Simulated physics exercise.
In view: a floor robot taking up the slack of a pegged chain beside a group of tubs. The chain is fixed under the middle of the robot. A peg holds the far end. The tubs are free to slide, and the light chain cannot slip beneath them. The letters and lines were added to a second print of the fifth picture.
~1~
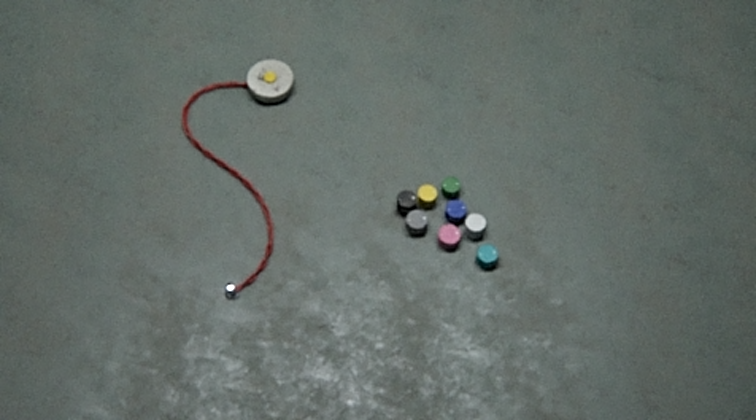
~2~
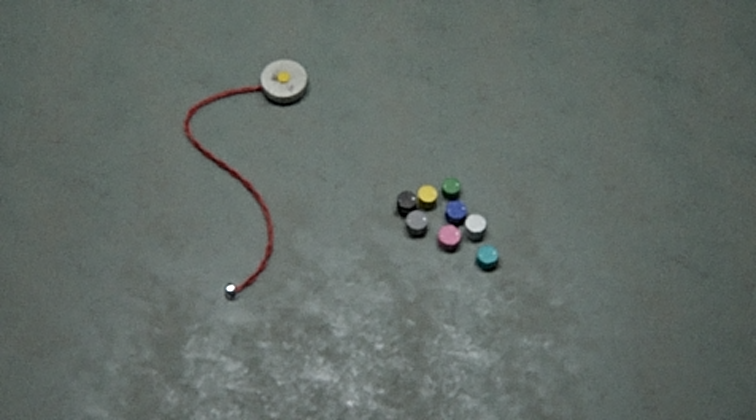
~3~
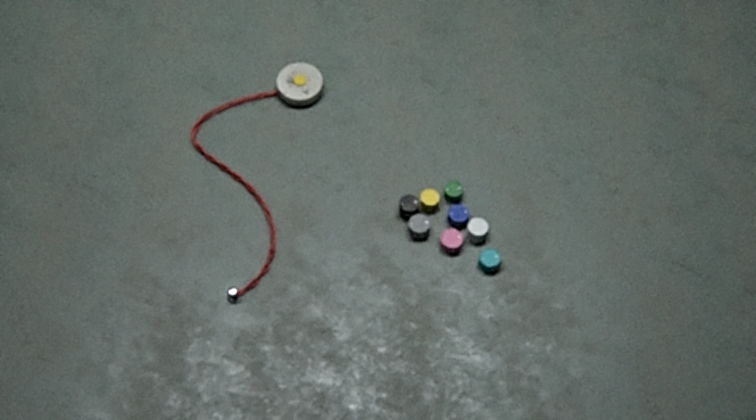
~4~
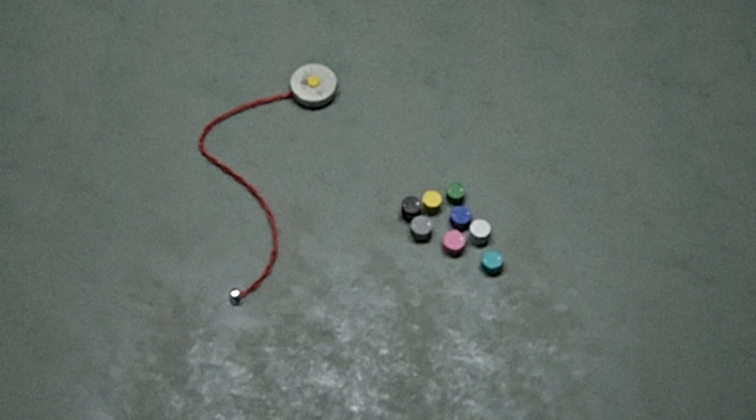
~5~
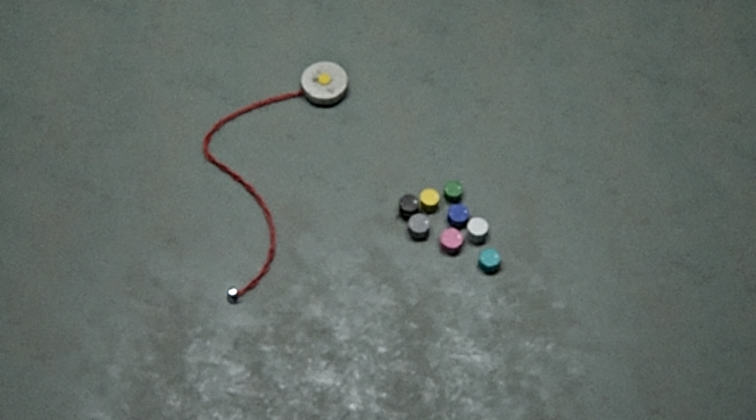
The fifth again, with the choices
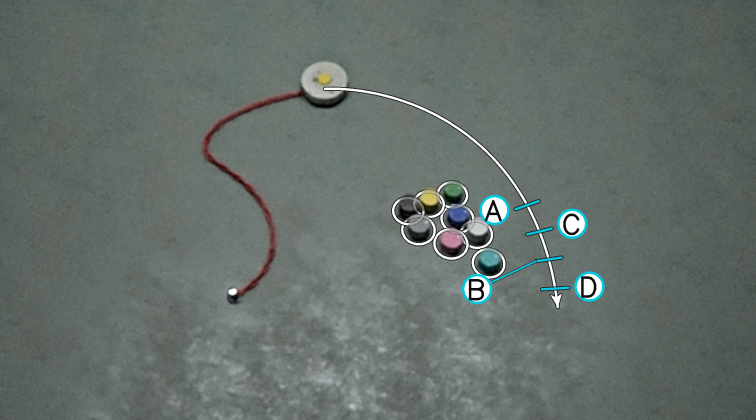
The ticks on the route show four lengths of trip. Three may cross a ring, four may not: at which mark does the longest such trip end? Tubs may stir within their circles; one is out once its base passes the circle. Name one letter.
Mark B.
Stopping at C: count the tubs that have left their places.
The count is none.
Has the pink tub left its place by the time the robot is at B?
By then, no.
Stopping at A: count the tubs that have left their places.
The count is none.
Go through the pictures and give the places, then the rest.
The first picture shows turquoise tub (487, 257); blue tub (456, 212); pink tub (449, 237).
The second picture shows robot (284, 82); green tub (451, 189).
The third picture shows robot (300, 85); grey tub (419, 227).
The fourth picture shows robot (314, 86); peg (236, 295).
The fifth picture shows robot (325, 84); turquoise tub (489, 260); blue tub (458, 216); pink tub (451, 241).
On the copy, A at (527, 205); B at (549, 259); C at (539, 232); D at (555, 289); the route from (325, 89) via (486, 151) to (558, 307).
On B. First, robot (429, 107).
Then, robot (511, 173).
Finally, robot (550, 255); blue tub (459, 219); green tub (451, 202); one over the rings.
By contrast, A is within the limit but short; C is within the limit but short; D has six over the rings.
